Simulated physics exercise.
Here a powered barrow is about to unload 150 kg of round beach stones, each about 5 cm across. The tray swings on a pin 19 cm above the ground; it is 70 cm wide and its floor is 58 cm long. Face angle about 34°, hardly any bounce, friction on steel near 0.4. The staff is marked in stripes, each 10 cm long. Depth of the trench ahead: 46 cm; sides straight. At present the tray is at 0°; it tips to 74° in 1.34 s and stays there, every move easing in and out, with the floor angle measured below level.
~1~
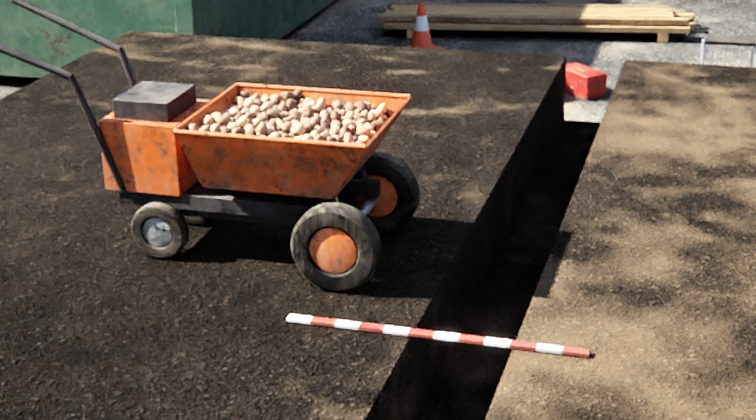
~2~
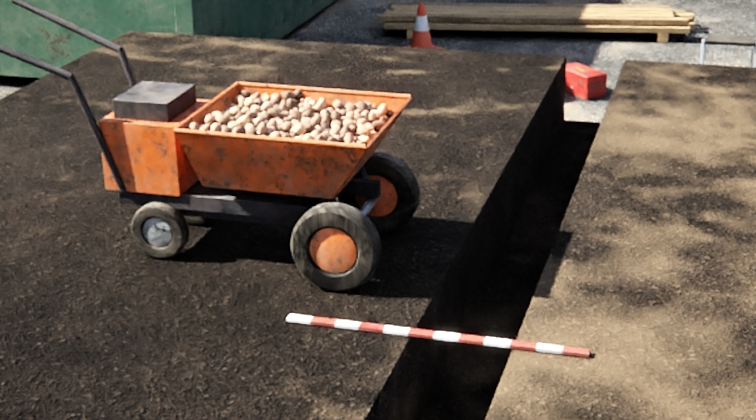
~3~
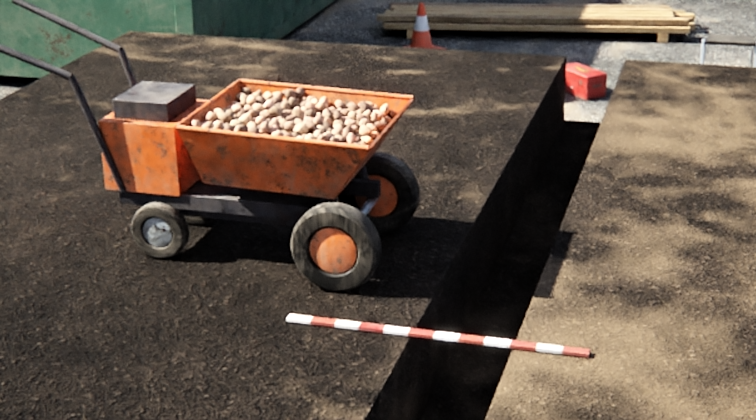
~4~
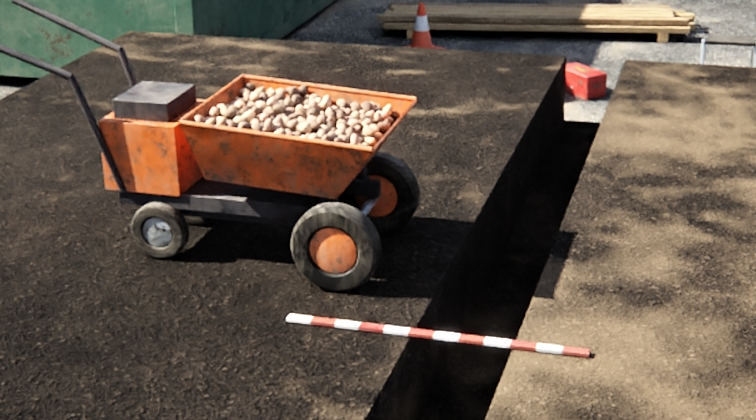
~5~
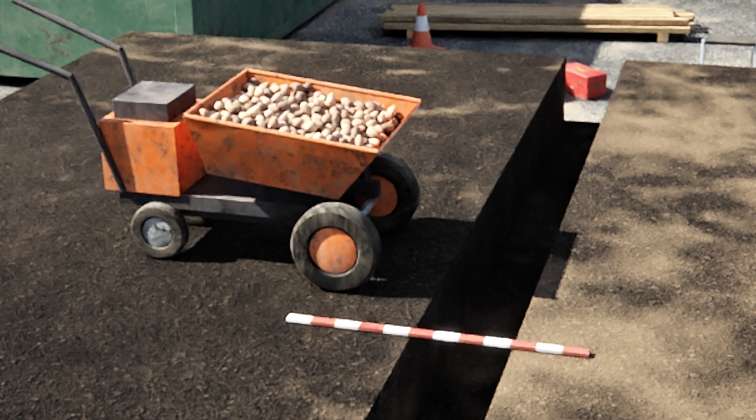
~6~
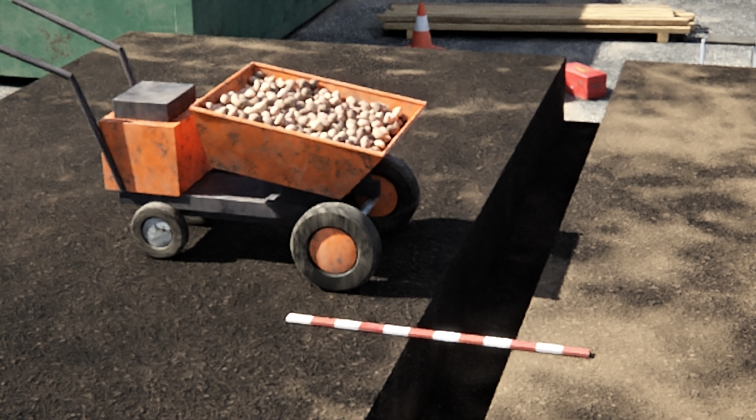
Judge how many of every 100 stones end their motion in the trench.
I would put it near 88 out of 100.
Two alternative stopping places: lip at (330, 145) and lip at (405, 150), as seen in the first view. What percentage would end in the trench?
100 % and 45 %.
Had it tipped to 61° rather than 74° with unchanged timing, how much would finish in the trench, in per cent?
The trench would hold about 75% of it.
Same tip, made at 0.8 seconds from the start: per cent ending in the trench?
It'd be some 75 per cent.
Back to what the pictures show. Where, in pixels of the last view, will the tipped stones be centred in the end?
Their middle lands near (506, 350).
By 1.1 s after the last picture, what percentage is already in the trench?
I'd put it near 50 per cent.
Then, 0.7 s after the last picture the floor is at 63°, 98 % in the tray, 2 % in the trench; the foremost stones are at (484, 235).
Then, 1.1 s after the last picture the floor is at 74°, 39 % in the tray, 51 % in the trench, 10 % past the trench; the foremost stones are at (616, 266).
Then, 1.5 s after the last picture the floor is at 74°, 13 % in the tray, 74 % in the trench, 13 % past the trench; the foremost stones are at (713, 281).
Then, 3.4 s after the last picture the floor is at 74°, 0 % in the tray, 88 % in the trench, 12 % past the trench; the foremost stones are past the picture's edge.
